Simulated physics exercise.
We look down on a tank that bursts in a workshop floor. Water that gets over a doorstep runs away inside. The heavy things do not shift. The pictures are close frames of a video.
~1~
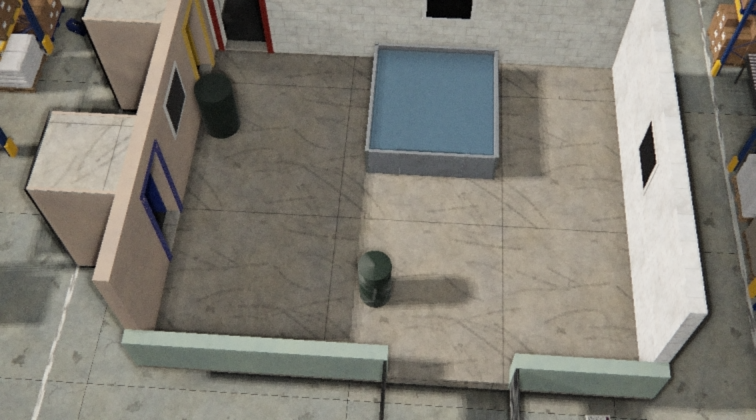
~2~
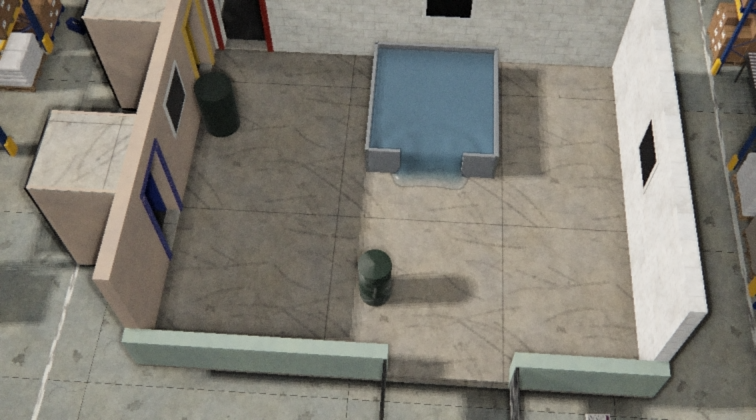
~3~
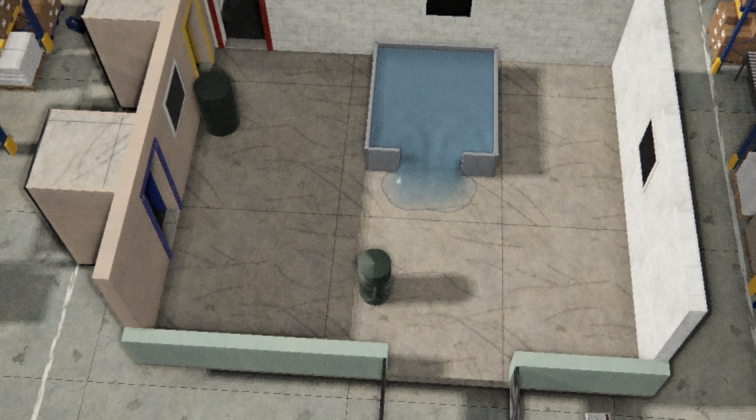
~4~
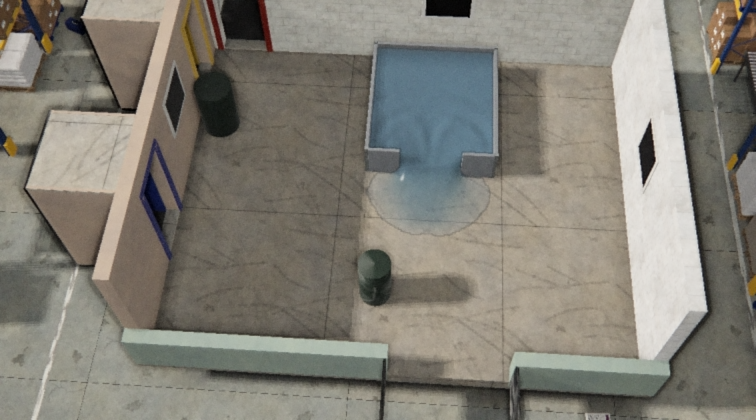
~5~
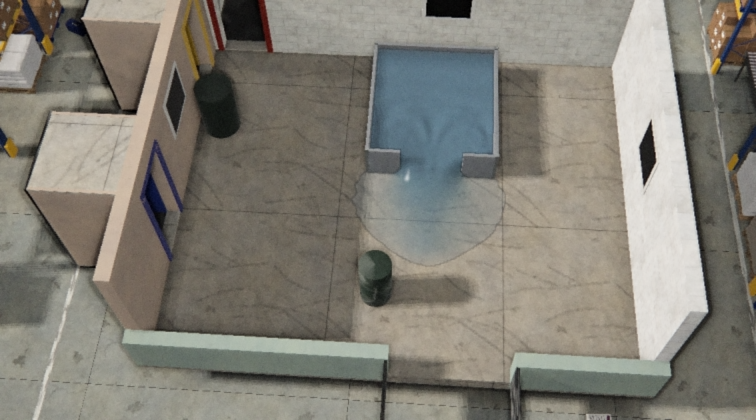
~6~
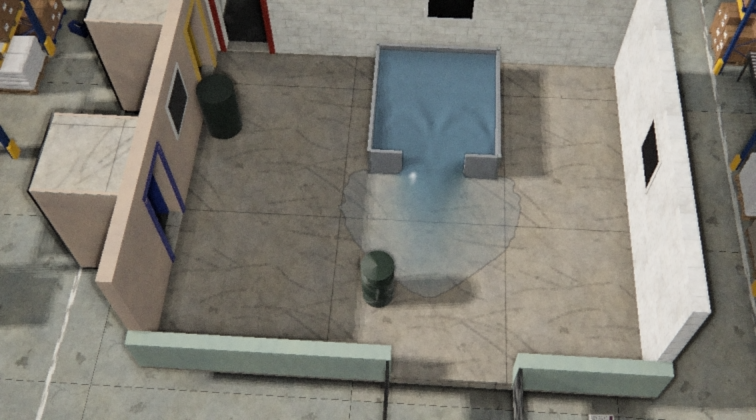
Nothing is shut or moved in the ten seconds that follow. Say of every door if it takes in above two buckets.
One by one: The red door admits no more than that; the yellow door admits no more than that; the blue door admits no more than that.
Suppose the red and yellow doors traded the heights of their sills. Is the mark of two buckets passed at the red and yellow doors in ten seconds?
Then: The red one holds, the yellow one is under.
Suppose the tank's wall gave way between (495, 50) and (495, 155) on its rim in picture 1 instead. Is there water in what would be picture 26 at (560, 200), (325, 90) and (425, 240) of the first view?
One after the other: Under water, clear, free of water.
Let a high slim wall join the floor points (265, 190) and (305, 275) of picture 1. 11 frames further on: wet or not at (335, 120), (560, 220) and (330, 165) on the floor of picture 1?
In that order: Not flooded, dry, free of water.
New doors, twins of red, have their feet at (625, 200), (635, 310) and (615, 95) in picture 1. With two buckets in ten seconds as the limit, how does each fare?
As listed: Is under, floods, holds.
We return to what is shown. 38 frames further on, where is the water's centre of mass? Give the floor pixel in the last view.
Near (414, 206).
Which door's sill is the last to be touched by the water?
Last comes the red one.
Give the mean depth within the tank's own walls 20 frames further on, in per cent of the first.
Some 50 per cent.
A moment on, water covers 25 % of the floor; the red door not reached, the yellow door not reached, the blue door not reached.
Next, water covers 35 % of the floor; the red door not reached, the yellow door not reached, the blue door not reached.
Then, water covers 45 % of the floor; the red door not reached, the yellow door not reached, the blue door not reached.
Later, water covers 65 % of the floor; the red door not reached, the yellow door not reached, the blue door wet at the sill, nothing in.
In the end, water covers 95 % of the floor; the red door wet at the sill, nothing in, the yellow door wet at the sill, nothing in, the blue door wet at the sill, nothing in.
